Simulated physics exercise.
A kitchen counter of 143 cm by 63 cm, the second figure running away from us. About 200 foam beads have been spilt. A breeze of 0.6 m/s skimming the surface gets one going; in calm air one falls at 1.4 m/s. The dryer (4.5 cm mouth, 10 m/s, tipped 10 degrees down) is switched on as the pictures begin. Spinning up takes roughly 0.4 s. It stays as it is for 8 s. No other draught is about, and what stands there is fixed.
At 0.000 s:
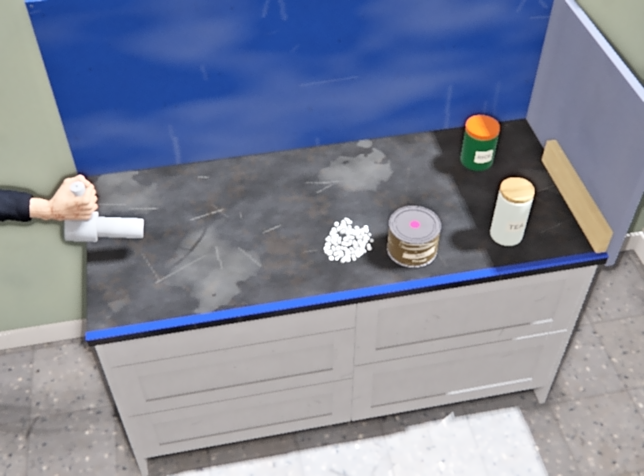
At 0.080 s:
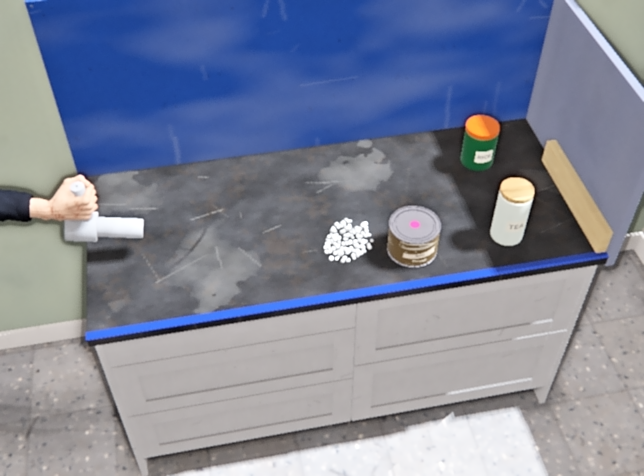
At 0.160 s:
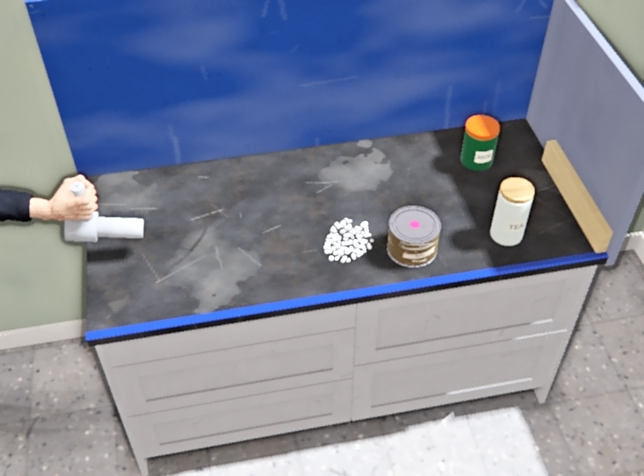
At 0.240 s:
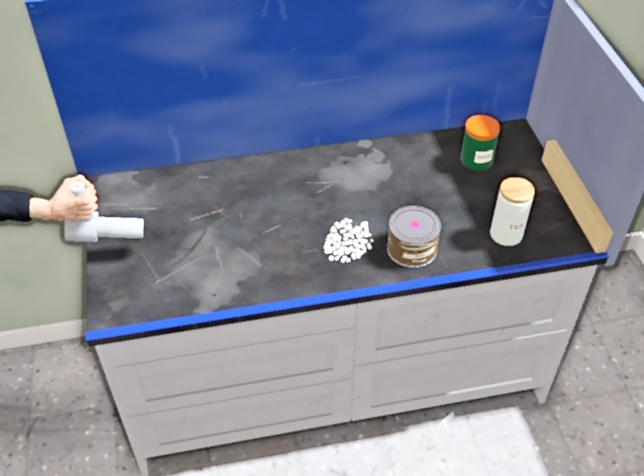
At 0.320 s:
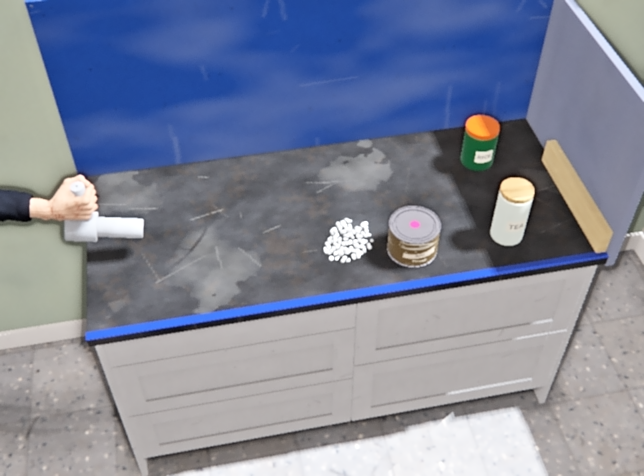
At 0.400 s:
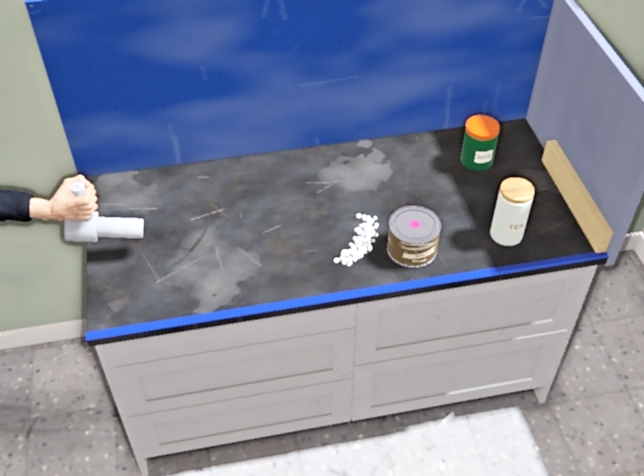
White foam beads sit still on the dark counter, then many shift right toward a tin.
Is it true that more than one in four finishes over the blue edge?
Answer: Yes.
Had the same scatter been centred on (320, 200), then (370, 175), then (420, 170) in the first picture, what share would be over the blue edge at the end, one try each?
In that order: 0 %, 0 %, 0 %.
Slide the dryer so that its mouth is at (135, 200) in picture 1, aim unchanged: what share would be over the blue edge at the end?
Then about 100 %.
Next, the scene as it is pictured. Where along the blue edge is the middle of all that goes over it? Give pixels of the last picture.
Near (406, 290).
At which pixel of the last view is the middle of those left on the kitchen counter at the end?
Near (498, 121).
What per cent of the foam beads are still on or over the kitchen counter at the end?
Some 20 per cent.
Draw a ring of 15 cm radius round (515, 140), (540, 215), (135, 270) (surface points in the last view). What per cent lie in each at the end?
In turn about 15 %, 0 %, 0 %.
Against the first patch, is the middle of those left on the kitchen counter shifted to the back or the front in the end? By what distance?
Towards the back, some 45 cm.
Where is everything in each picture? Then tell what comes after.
In the first picture, the middle of the foam beads is near (350, 243), none has stirred yet and the mouth of the dryer is at (143, 229).
In the second picture, the middle of the foam beads is near (350, 243), none has stirred yet and the blue edge is centred on (359, 297).
In the third picture, the middle of the foam beads is near (350, 243), none has stirred yet, the top of a tin is at (415, 224) and the top of a jar is at (518, 189).
In the fourth picture, the middle of the foam beads is near (350, 243) and none has stirred yet.
In the fifth picture, the middle of the foam beads is near (350, 243) and none has stirred yet.
In the sixth picture, the middle of the foam beads is near (364, 244), the farthest in sight from the dryer is at (375, 219) and about 60 % have left their places.
After 1.6 s the count stands so, 81 % are over the blue edge; the middle of those still in play is near (513, 119).
After 2.6 s the count stands so, 81 % are over the blue edge; the middle of those still in play is near (513, 120).
After 4.4 s the count stands so, 82 % are over the blue edge; the middle of those still in play is near (498, 122).
After 8.0 s, at the end, 82 % are over the blue edge; the middle of those still in play is near (498, 121).
